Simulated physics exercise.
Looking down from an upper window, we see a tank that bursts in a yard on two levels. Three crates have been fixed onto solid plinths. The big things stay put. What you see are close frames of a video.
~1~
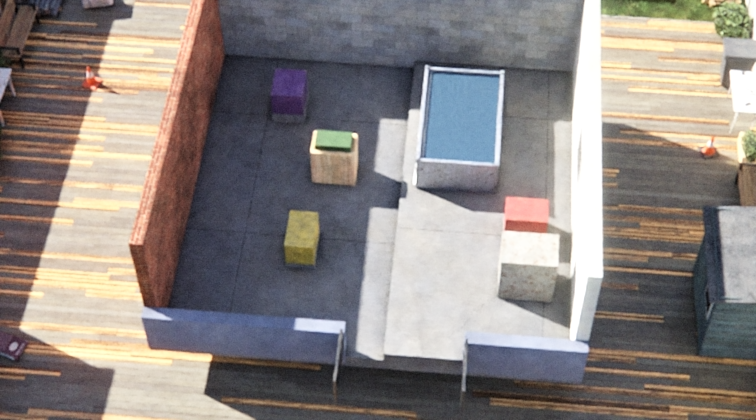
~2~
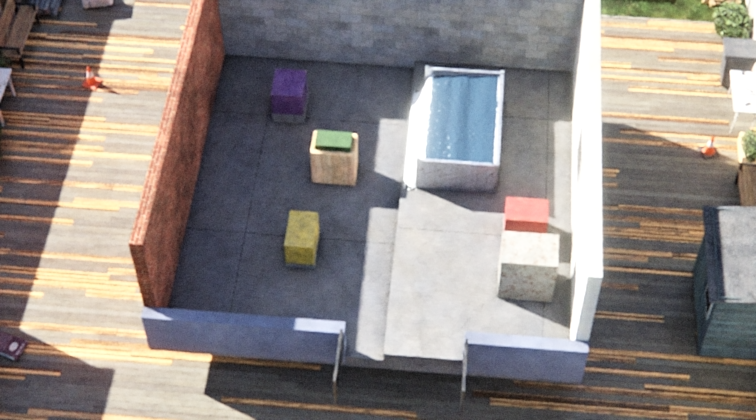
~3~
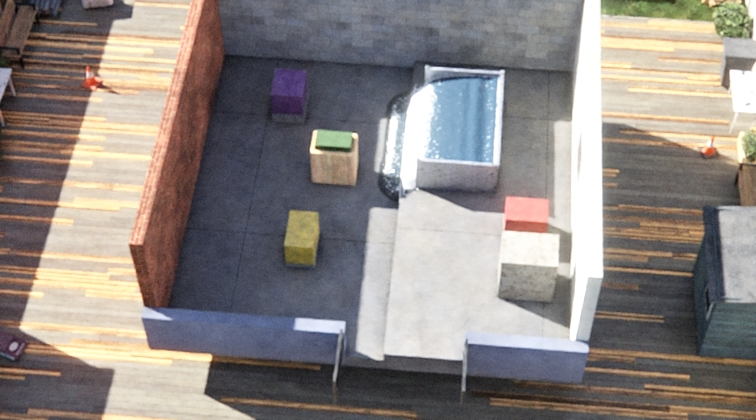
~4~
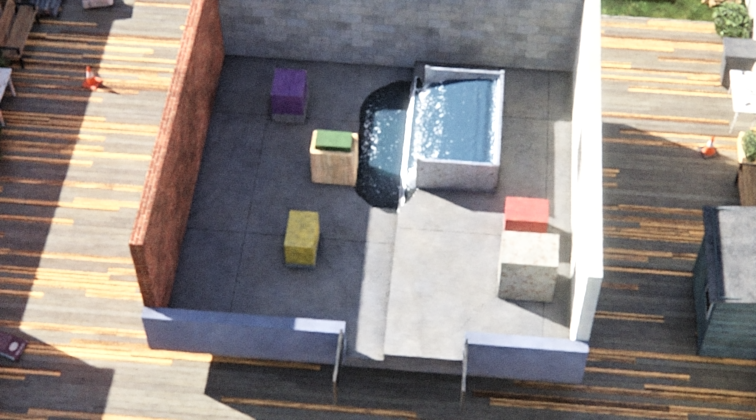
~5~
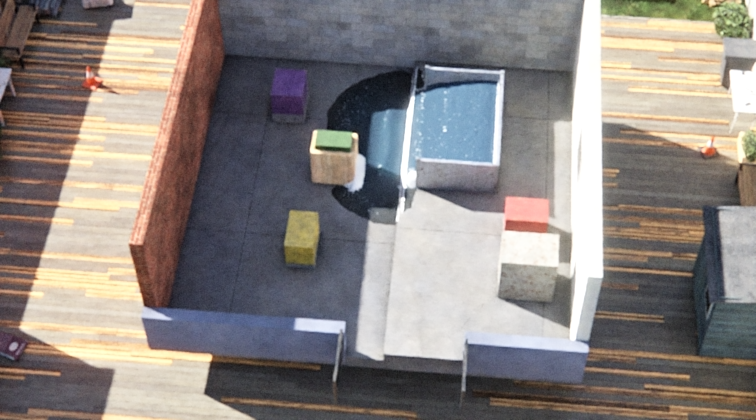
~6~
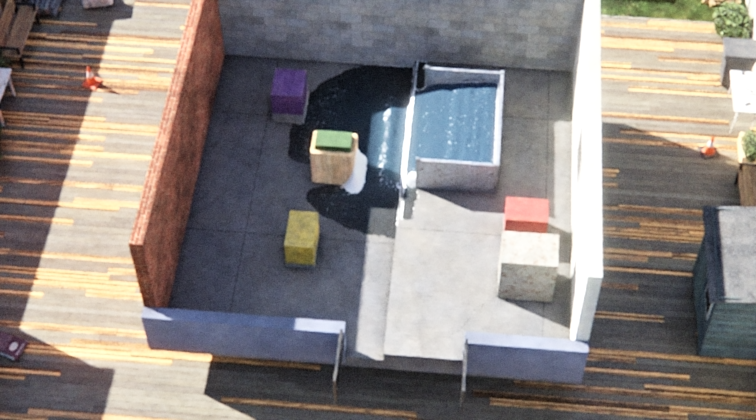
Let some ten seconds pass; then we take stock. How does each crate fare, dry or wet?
Outcome: I expect the purple crate to be touched by the water, I expect the red crate to stay untouched, I expect the yellow crate to be touched by the water.
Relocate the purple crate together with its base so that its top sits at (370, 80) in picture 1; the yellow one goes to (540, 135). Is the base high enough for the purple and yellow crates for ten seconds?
In ten seconds the purple crate is reached and the yellow crate is never reached.
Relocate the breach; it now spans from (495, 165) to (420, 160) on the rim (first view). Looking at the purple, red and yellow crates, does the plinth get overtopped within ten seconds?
Purple: Clear, red: Flooded, yellow: Clear.
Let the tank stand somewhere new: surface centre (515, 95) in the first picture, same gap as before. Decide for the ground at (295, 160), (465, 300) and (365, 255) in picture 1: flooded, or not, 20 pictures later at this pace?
First drenched; next unwetted; last drenched.
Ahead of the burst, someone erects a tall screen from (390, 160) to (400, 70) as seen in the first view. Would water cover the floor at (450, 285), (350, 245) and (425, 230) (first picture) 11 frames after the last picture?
The first point comes out unwetted, the next inundated, the last unwetted.
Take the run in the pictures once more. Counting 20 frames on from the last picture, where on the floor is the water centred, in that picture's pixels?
I'd mark it close to (308, 160).
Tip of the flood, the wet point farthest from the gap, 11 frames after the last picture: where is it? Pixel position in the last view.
Somewhere around (175, 281).
A moment on, water covers 30 % of the floor; the purple crate water round its plinth, the red crate not reached, the yellow crate water round its plinth.
Next, water covers 45 % of the floor; the purple crate water round its plinth, the red crate not reached, the yellow crate water round its plinth.
Then, water covers 55 % of the floor; the purple crate water round its plinth, the red crate not reached, the yellow crate water round its plinth.
Later, water covers 60 % of the floor; the purple crate water round its plinth, the red crate not reached, the yellow crate water round its plinth.
In the end, water covers 60 % of the floor; the purple crate was topped, the red crate stayed above the water, the yellow crate was topped.
